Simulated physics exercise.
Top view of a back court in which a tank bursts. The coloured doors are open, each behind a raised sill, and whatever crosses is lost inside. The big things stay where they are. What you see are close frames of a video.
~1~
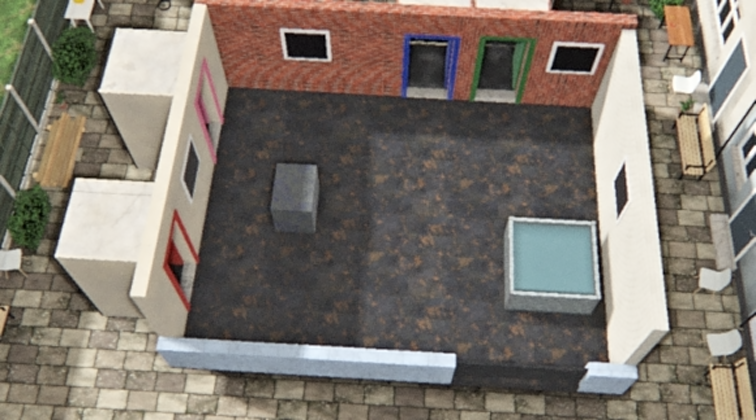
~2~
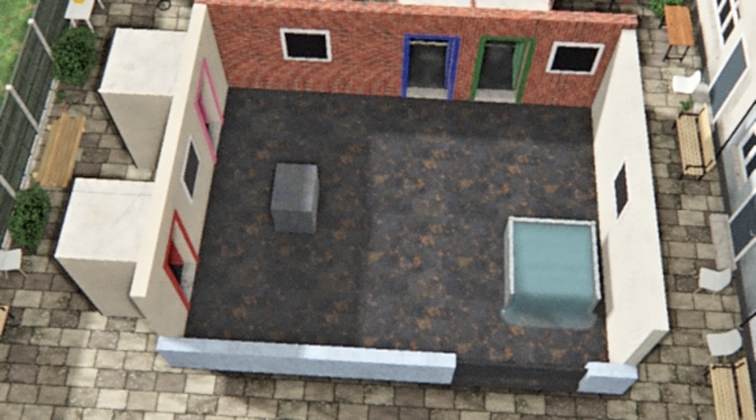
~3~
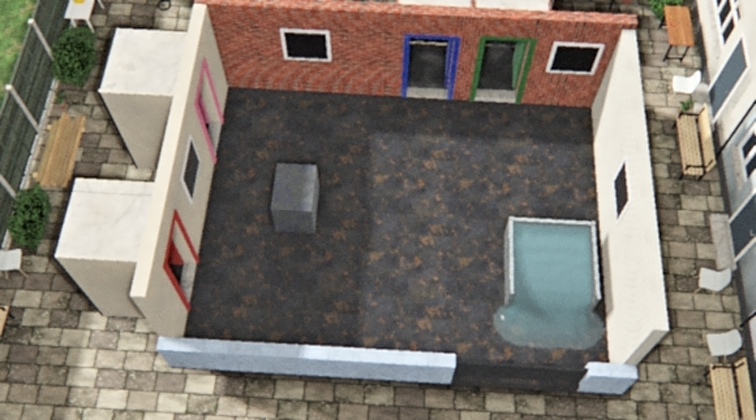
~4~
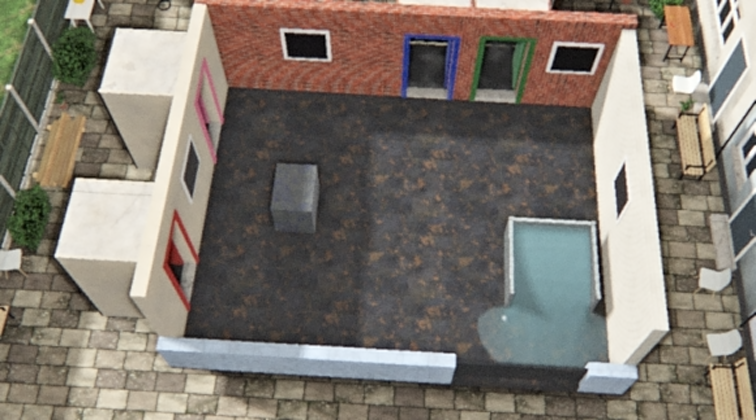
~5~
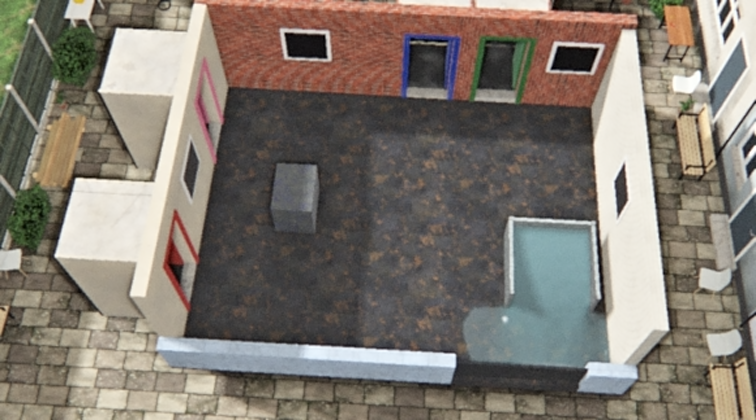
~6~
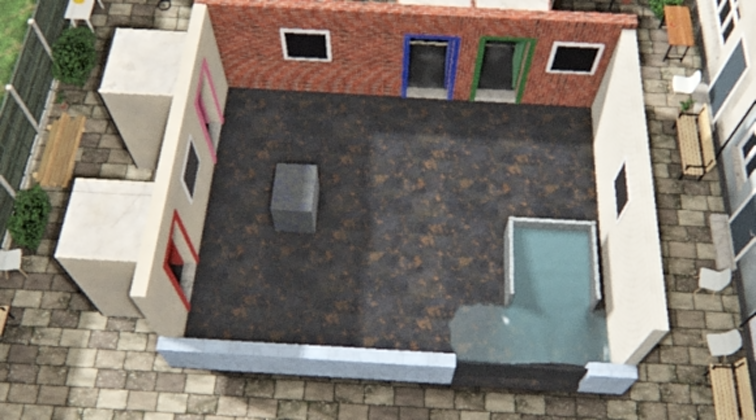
The clip shows a walled court from above with a grey block, open coloured doors and a water-filled tank at right; the tank bursts at its front, and water spreads toward the viewer and leftward across the dark floor.
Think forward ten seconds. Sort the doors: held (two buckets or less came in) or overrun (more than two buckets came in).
Sorted: Blue door held, red door overrun, pink door held, green door held.
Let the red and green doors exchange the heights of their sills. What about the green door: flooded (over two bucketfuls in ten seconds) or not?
Green: Below the limit.
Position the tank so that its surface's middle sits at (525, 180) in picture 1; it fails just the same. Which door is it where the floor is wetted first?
It's the one in red.
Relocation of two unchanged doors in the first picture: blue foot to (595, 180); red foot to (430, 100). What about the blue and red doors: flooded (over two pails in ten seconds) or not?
Note: Blue does not reach the limit, red does not reach the limit.
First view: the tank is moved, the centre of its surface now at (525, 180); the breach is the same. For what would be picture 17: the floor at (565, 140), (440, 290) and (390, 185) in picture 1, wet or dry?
In order: Untouched, submerged, untouched.
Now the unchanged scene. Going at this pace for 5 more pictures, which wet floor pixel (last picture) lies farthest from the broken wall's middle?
My guess is roughly (371, 362).
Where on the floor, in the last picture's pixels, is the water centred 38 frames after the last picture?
The balance point is around (432, 269).
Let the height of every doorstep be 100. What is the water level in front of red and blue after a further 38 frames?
I'd put it at close to 300 and 30 per cent.
A moment on, water covers 10 % of the floor; the blue door not reached, the red door not reached, the pink door not reached, the green door not reached.
Next, water covers 20 % of the floor; the blue door not reached, the red door not reached, the pink door not reached, the green door not reached.
Then, water covers 50 % of the floor; the blue door not reached, the red door wet at the sill, nothing in, the pink door not reached, the green door not reached.
Later, water covers 60 % of the floor; the blue door wet at the sill, nothing in, the red door over two buckets in, the pink door wet at the sill, nothing in, the green door wet at the sill, nothing in.
In the end, water covers 85 % of the floor; the blue door wet at the sill, nothing in, the red door far over two buckets in, the pink door wet at the sill, nothing in, the green door wet at the sill, nothing in.
